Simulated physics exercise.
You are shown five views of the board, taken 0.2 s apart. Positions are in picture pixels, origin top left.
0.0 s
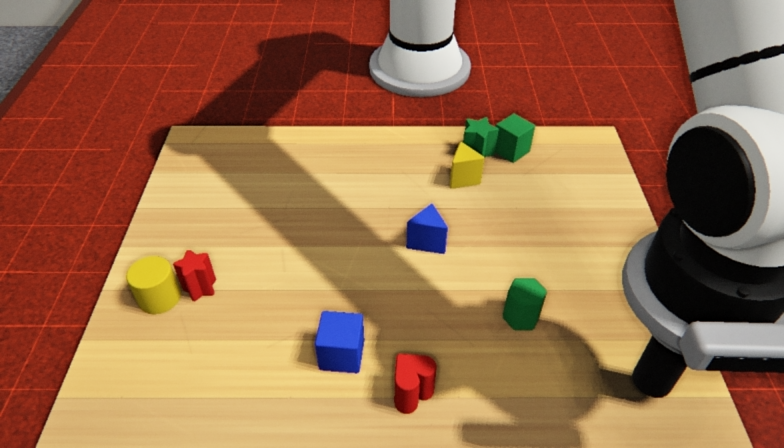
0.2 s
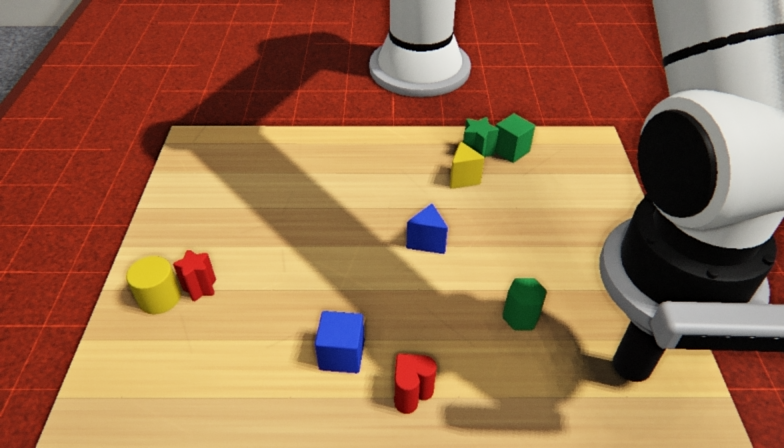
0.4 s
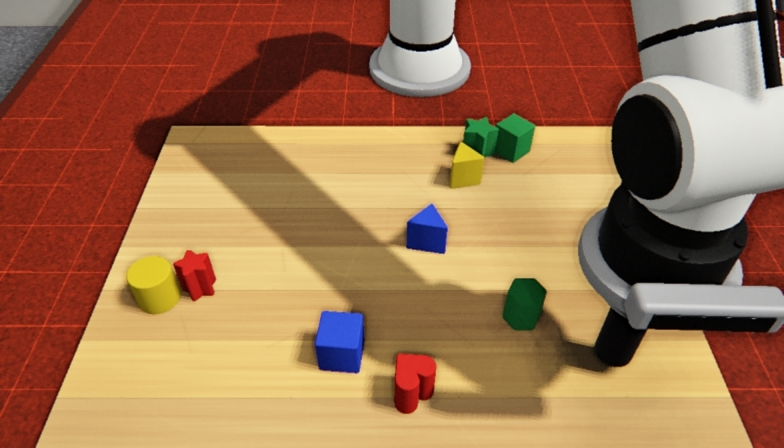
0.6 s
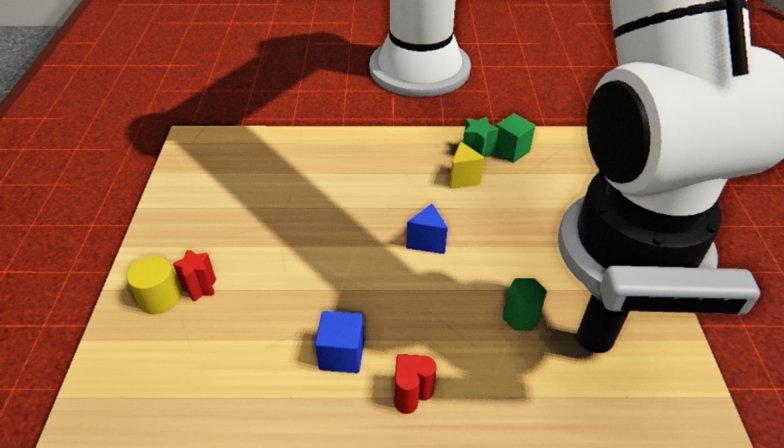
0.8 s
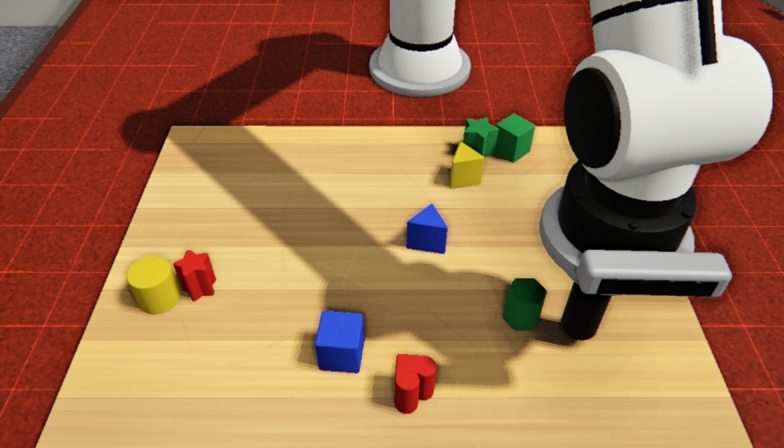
At the start, a robot arm holds its dark peg near the right edge of a wooden board scattered with colored blocks, including a red heart and a green six-sided block. The arm slides the peg steadily left and slightly up the board, nearer the green six-sided block, while every block stays still.
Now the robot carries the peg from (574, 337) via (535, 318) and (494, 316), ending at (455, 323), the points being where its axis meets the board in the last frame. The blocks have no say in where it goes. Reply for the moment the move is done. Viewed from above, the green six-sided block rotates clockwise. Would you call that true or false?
True
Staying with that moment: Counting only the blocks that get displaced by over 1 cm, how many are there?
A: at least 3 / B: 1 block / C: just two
B.
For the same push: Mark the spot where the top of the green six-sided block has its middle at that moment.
The centre of its top will be at (434, 273).
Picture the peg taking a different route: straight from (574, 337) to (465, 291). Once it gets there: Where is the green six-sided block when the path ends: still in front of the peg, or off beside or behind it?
Ahead.
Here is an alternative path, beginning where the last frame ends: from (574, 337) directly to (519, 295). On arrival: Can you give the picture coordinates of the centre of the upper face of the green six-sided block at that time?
The centre of its top will be at (498, 282).
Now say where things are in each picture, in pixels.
In the first picture, peg tip (652, 381); block tops, red heart-shaped block (413, 369); green six-sided block (528, 290).
In the second picture, peg (632, 366); blocks unchanged.
In the third picture, peg (613, 352); blocks unchanged.
In the fourth picture, peg (595, 338); blocks unchanged.
In the fifth picture, peg (579, 326); red heart-shaped block (413, 369); green six-sided block (528, 290).
What follows on the original path. One third of the way, peg (537, 307); green six-sided block (506, 284), turned 15° anticlockwise.
Two thirds of the way, peg (496, 305); green six-sided block (465, 277).
At the end, peg (456, 313); red heart-shaped block in place; green six-sided block (434, 273), turned 55° clockwise.
